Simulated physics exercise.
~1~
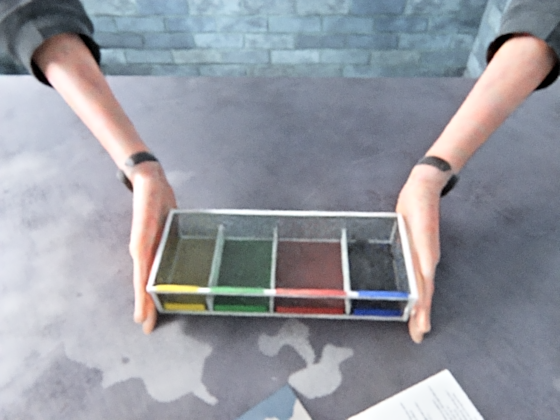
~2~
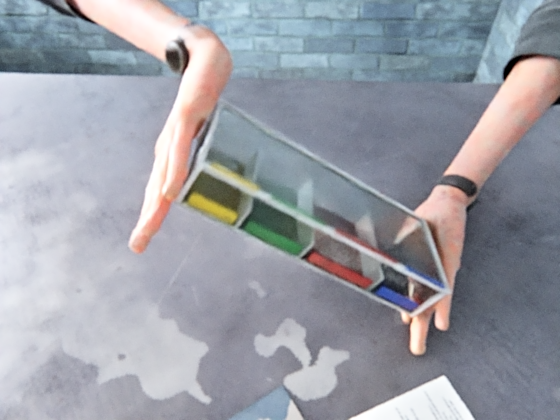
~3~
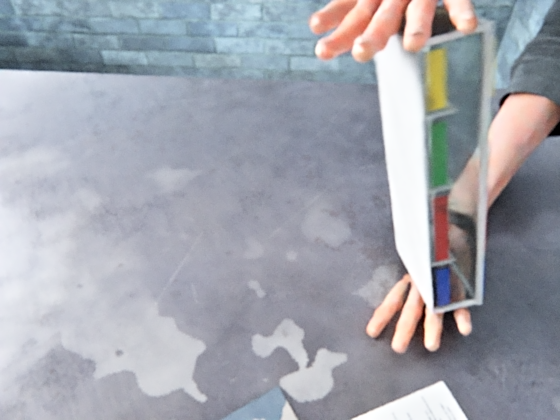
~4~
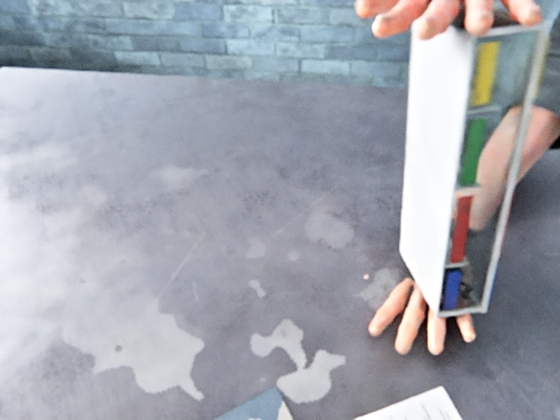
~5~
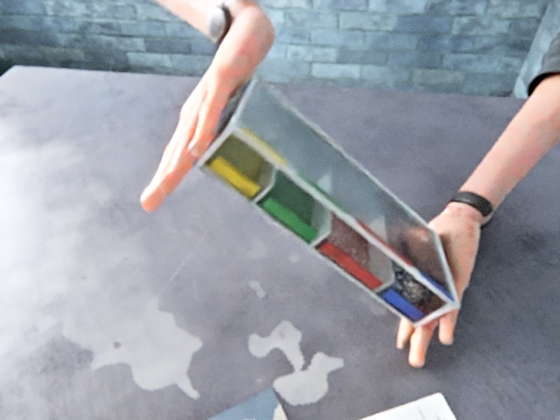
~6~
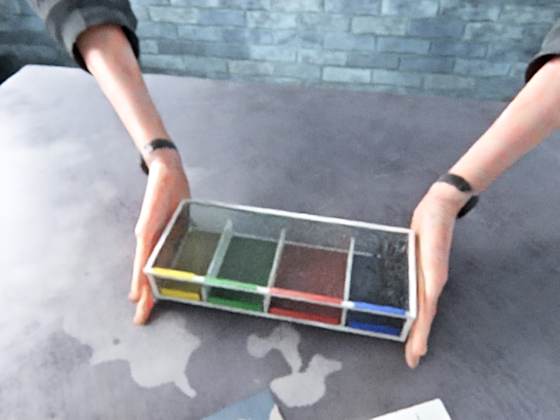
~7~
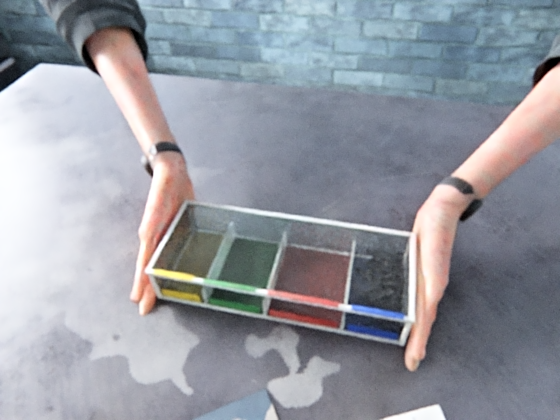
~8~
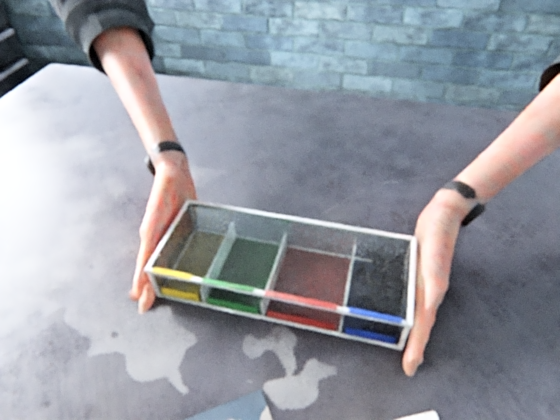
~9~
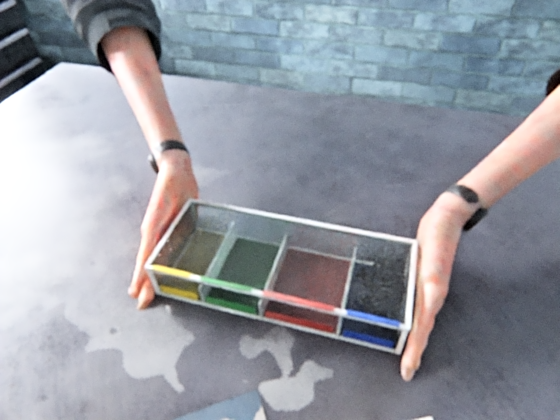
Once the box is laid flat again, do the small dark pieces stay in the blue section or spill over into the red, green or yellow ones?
They stay in the blue section at the right end. The red, green and yellow sections end up without any of them.
